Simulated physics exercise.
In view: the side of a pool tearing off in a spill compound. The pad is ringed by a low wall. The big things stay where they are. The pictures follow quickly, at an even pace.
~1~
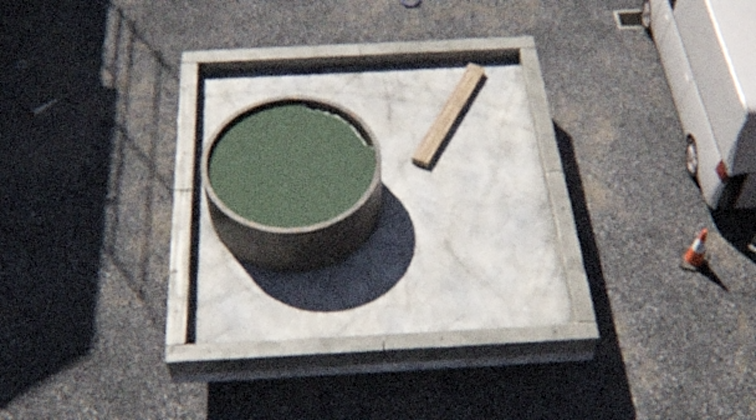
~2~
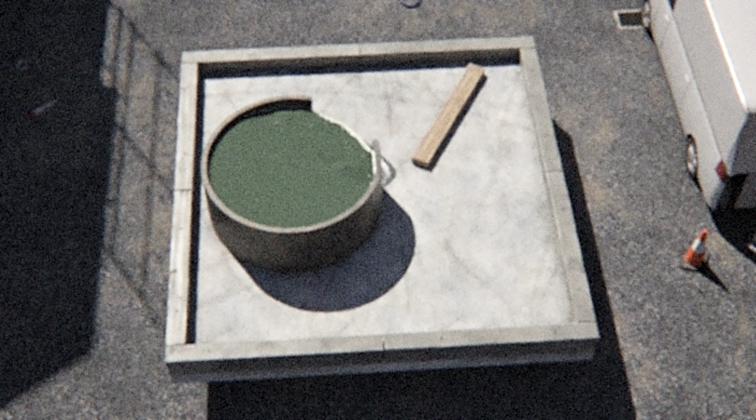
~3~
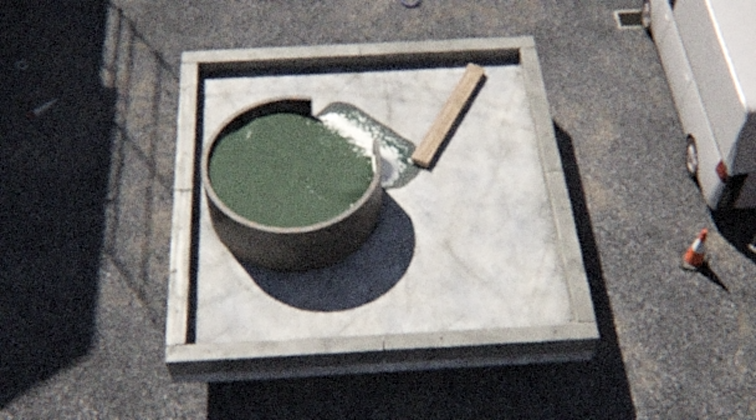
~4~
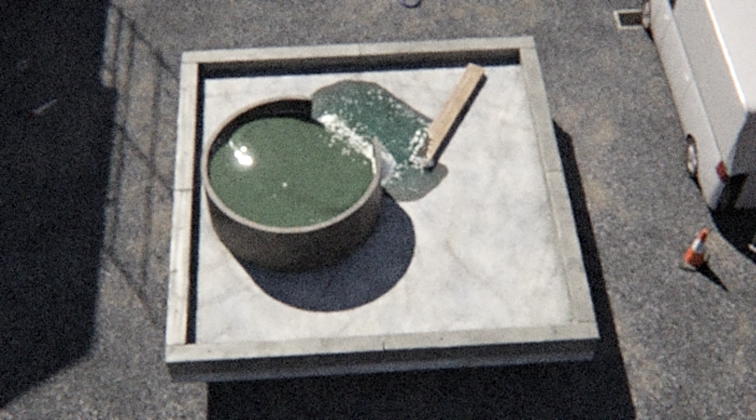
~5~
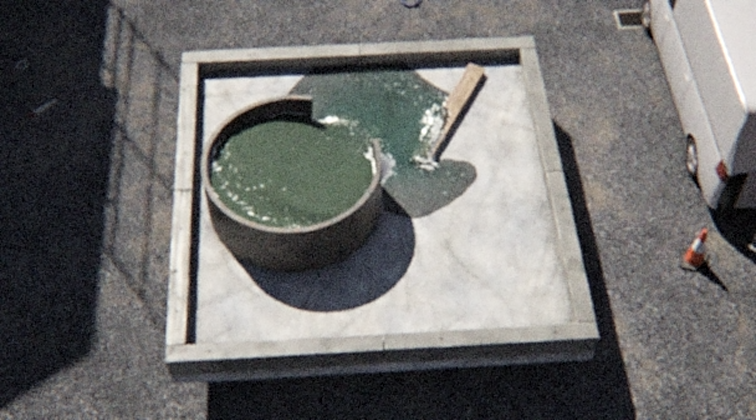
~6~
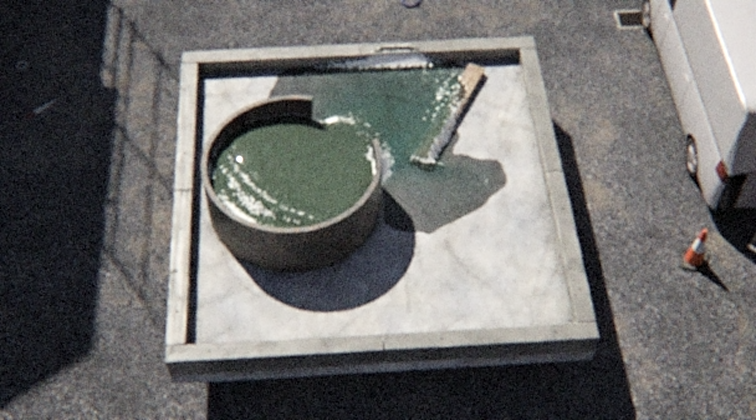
The video shows a round pool of green water on a walled pad as its far side tears open; water pours through the gap, surges around a wooden plank and spreads across the pale floor to the far wall.
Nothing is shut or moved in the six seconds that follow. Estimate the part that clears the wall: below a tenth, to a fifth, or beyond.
It loses between a tenth and a fifth.
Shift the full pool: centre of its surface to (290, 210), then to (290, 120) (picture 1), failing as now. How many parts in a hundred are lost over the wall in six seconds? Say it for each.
About 14 and 24 per cent.
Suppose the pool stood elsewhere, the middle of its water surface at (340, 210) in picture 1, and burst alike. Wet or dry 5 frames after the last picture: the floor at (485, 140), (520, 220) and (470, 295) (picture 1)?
In that order: Wet, wet, not flooded.
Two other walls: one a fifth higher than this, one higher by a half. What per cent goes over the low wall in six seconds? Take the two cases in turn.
Near 10 and 4 in a hundred.
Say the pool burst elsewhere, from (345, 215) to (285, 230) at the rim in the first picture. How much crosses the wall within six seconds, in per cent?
Close to 18 %.
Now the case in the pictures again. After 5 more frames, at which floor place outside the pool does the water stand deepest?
Near (448, 65).
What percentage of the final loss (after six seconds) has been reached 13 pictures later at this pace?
About 65 per cent.
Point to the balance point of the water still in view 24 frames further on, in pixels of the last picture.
At about (380, 162).
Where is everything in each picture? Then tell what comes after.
Still water in the pool at (292, 164), in the first frame.
The front is at a hidden place, out from the gap on the pool's far side, in the second frame.
Water pours out on the pool's far side and has run to (416, 165), in the third frame.
The front is at (343, 84), out from the gap on the pool's far side, in the fourth frame.
The front is at (393, 65), out from the gap on the pool's far side, in the fifth frame.
The front is at (465, 73), out from the gap on the pool's far side, in the sixth frame.
A moment on, water covers 35 % of the floor; the low wall has let 0 % over.
Next, water covers 40 % of the floor; the low wall has let 1 % over.
Then, water covers 50 % of the floor; the low wall has let 12 % over.
Later, water covers 70 % of the floor; the low wall has let 17 % over.
In the end, water covers 85 % of the floor; the low wall has let 18 % over.
